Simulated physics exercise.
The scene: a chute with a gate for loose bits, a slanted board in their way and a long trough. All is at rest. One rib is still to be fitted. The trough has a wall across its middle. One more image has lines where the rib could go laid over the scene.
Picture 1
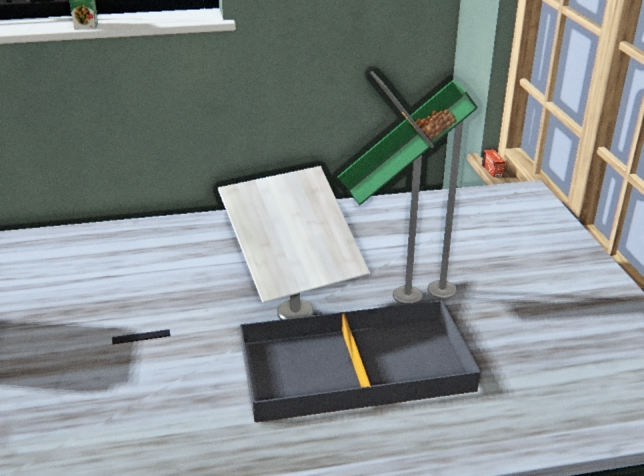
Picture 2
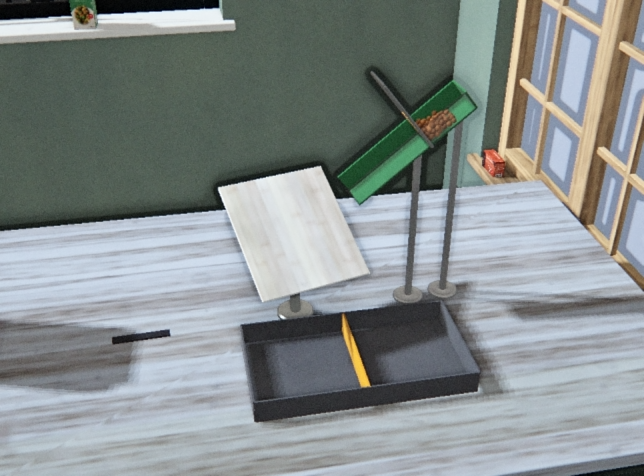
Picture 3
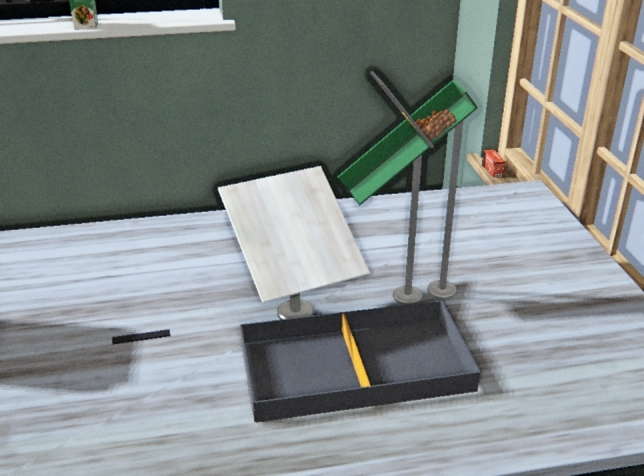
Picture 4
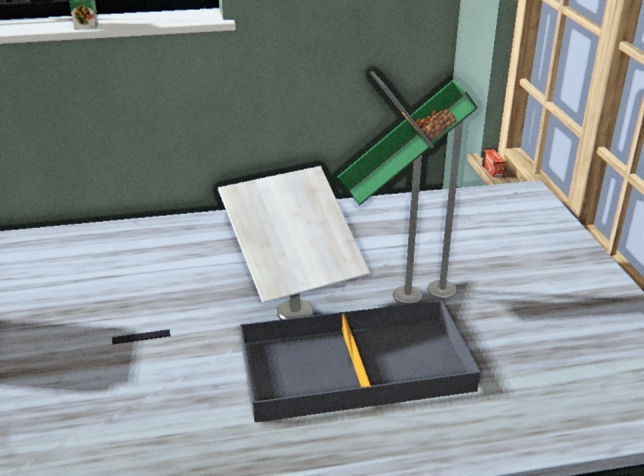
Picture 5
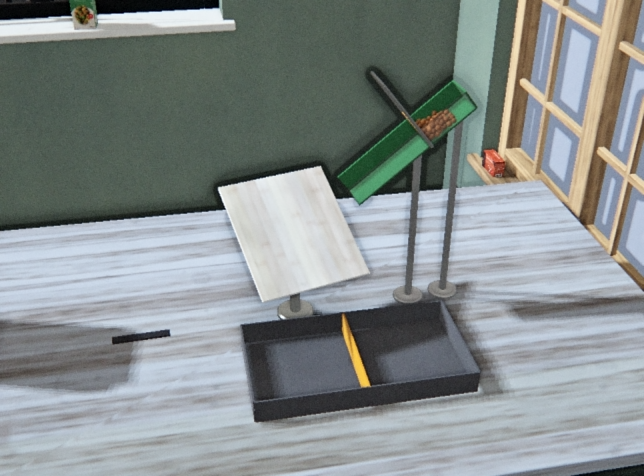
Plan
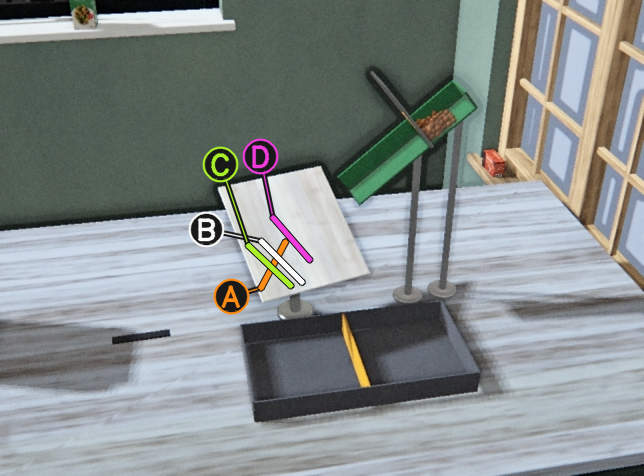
The clip opens on a pale, streaked tabletop where a tilted green chute on thin stands holds small brown bits behind a dark gate. Below and to the left are a slanted whitish board and a long dark trough with a yellow-orange divider across its middle. Nothing visibly moves throughout.
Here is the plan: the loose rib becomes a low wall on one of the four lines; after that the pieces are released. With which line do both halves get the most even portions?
D works best here.
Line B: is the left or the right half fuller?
The left half.
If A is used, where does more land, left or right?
The left half.
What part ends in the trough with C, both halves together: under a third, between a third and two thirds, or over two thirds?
Over two thirds.
On the marked copy, line A from (285, 241) to (260, 288); line B from (261, 241) to (302, 282); line C from (248, 245) to (290, 285); line D from (273, 217) to (309, 259).
With A, of what is caught, nearly all in the left half, a small part in the right.
With B, of what is caught, nearly all in the left half, a small part in the right.
With C, of what is caught, nearly all in the left half, a small part in the right.
With D, of what is caught, about two thirds in the left half, about a third in the right.
